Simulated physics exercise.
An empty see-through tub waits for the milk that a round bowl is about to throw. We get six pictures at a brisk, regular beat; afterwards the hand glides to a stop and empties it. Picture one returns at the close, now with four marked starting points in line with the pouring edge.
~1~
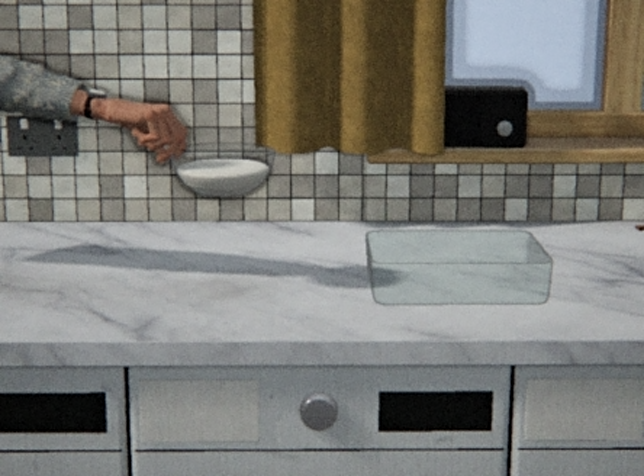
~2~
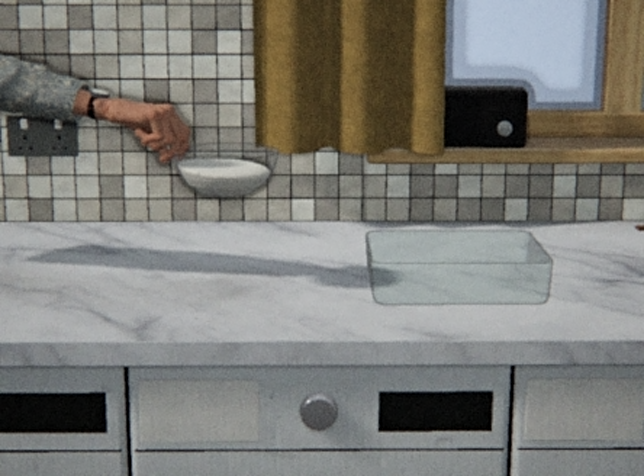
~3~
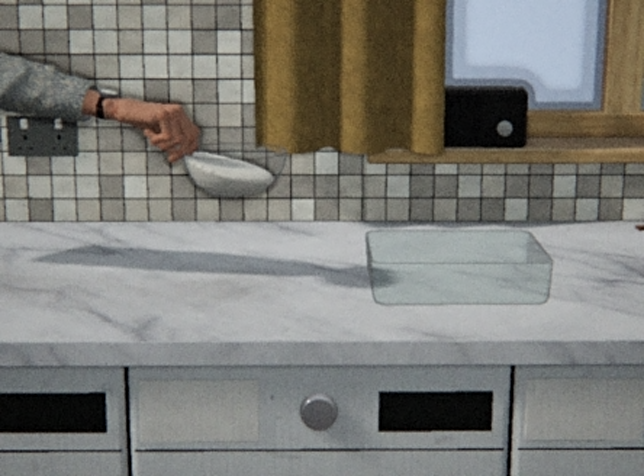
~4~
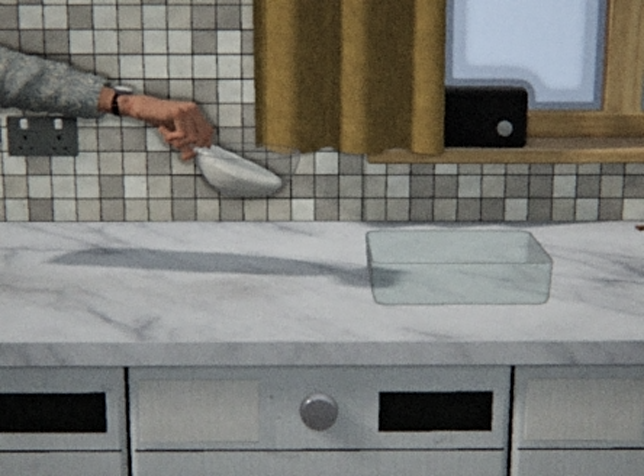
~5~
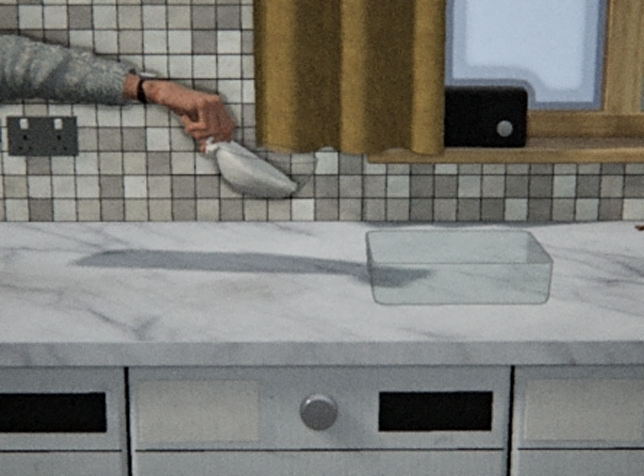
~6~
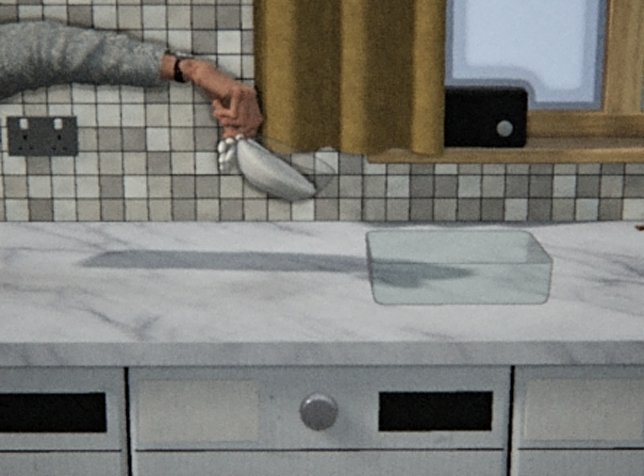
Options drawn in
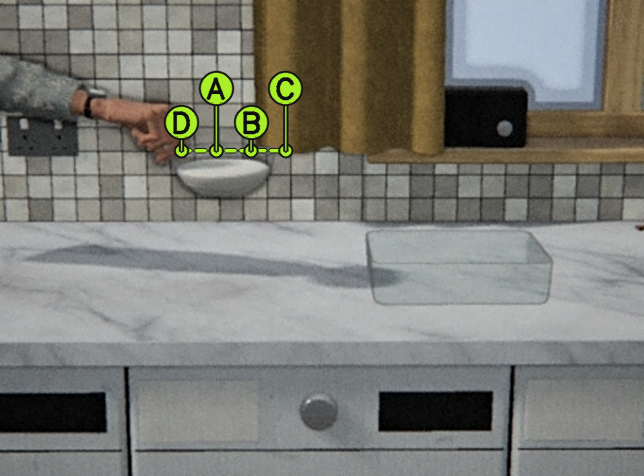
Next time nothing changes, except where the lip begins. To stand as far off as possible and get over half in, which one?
Take B.
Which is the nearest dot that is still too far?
A.
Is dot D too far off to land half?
Yes.
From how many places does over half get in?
Two of them.
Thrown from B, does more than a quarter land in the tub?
Yes, clearly.
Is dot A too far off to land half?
Yes.
In lime, A at (216, 150); B at (251, 150); C at (285, 150); D at (181, 150).
Choosing A, about 34 % lands in the tub, 59 % falls short and 7 % goes beside or beyond.
Choosing B, about 64 % lands in the tub, 24 % falls short and 12 % goes beside or beyond.
Choosing C, about 72 % lands in the tub, 9 % falls short and 19 % goes beside or beyond.
Choosing D, about 3 % lands in the tub, 95 % falls short.
